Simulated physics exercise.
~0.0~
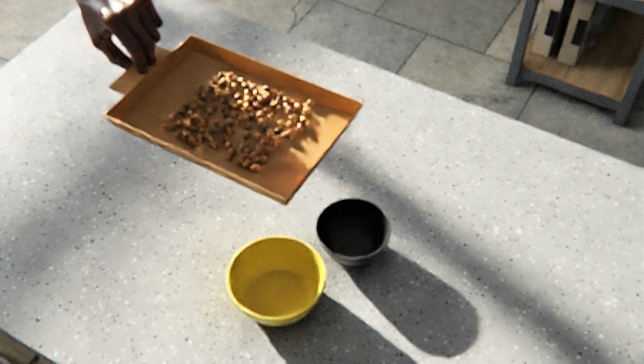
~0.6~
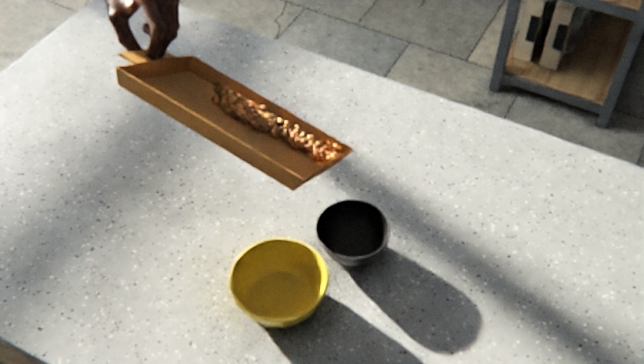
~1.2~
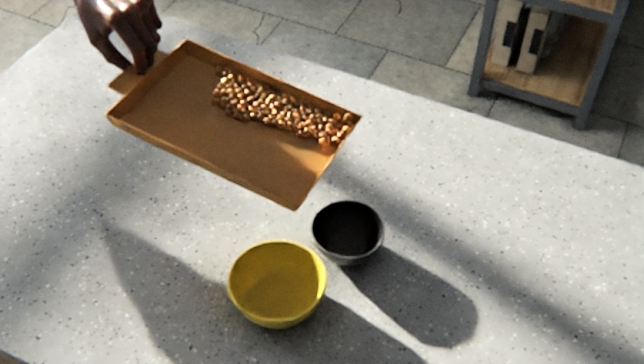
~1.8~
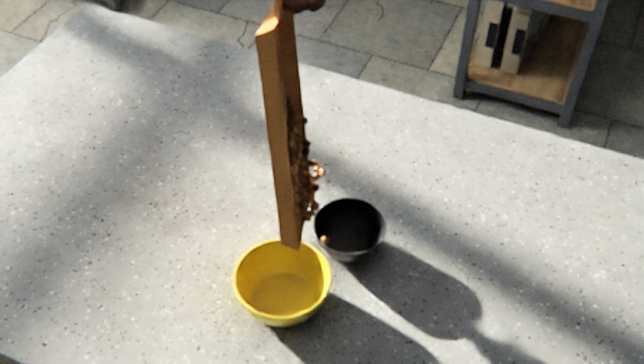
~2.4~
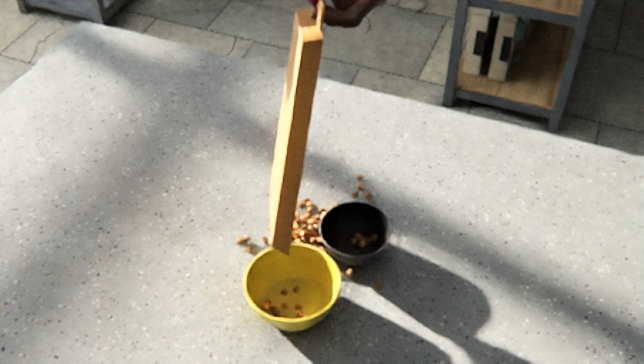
A hand tilts a tray, levels it, then tips roasted chickpeas mostly outside two bowls.
